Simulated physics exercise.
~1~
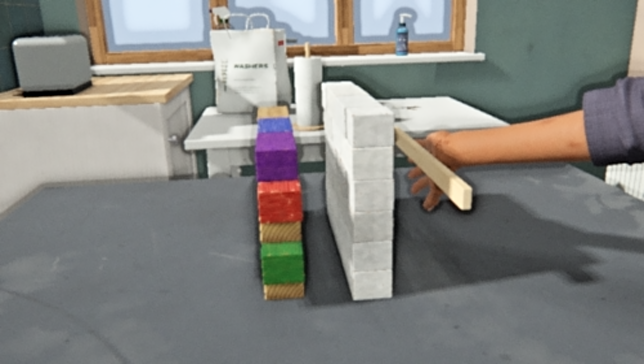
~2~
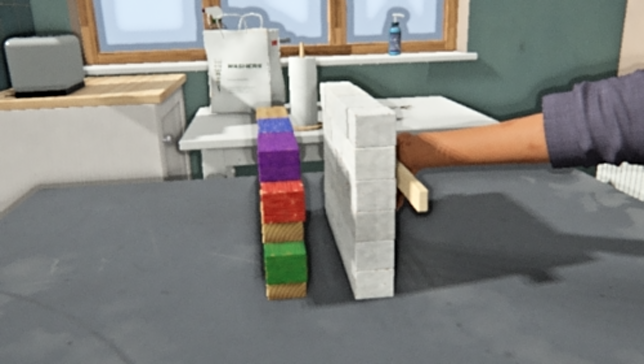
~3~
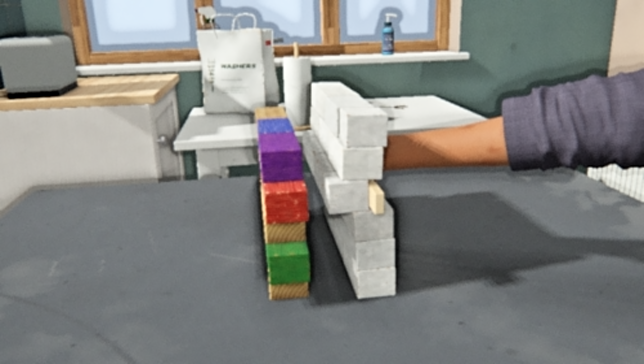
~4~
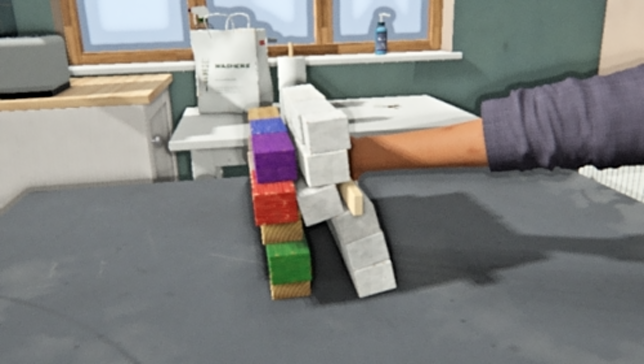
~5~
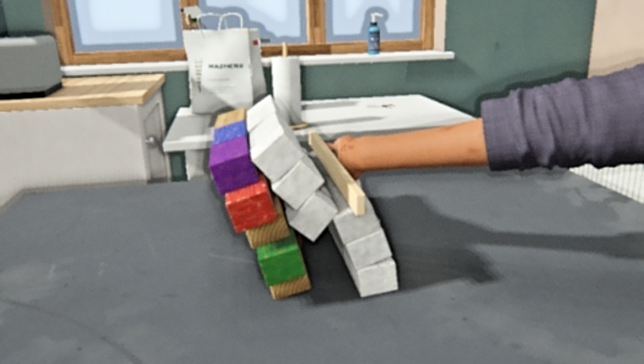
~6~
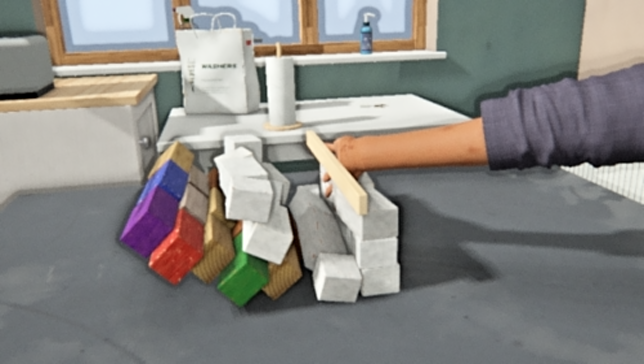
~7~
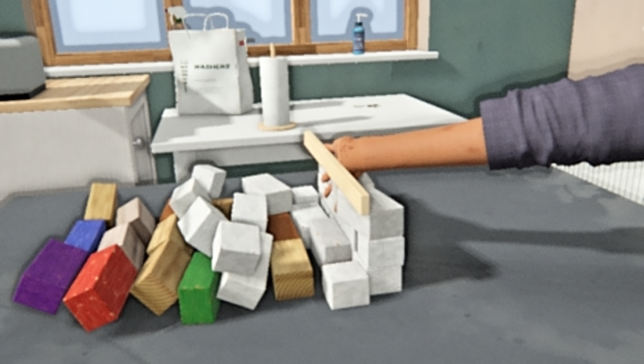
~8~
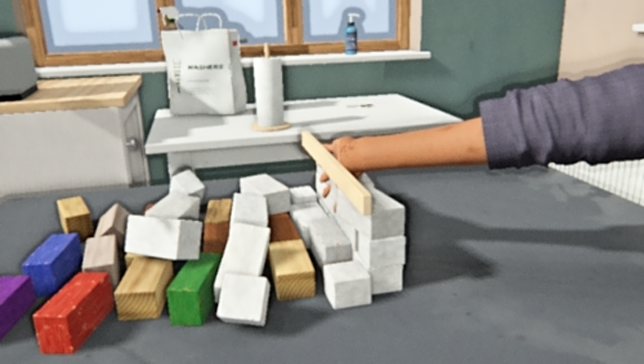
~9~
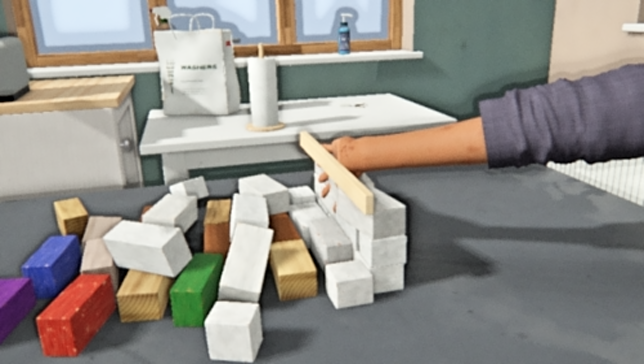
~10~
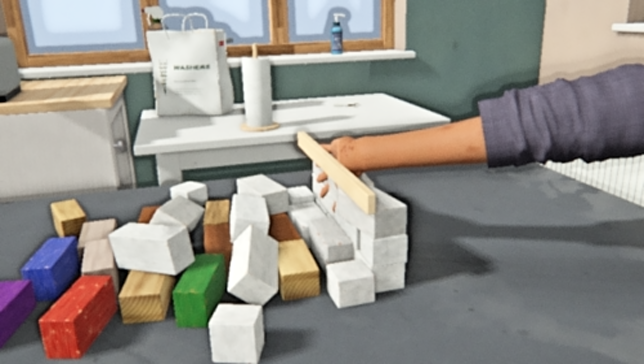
A hand holding a pale wooden batten moves in from the right across a dark grey tabletop in a kitchen, seen nearly end-on to two walls of toy blocks. The white wall stands on the right, with a coloured stack of green, red, purple, blue and plain wood to its left. The batten presses the white wall, which bends and leans leftward onto the other. Both topple left, blocks tumbling apart across the table. Finally the purple, blue, red and green blocks lie scattered among white and wooden ones, while a low white section still stands beside the motionless hand.
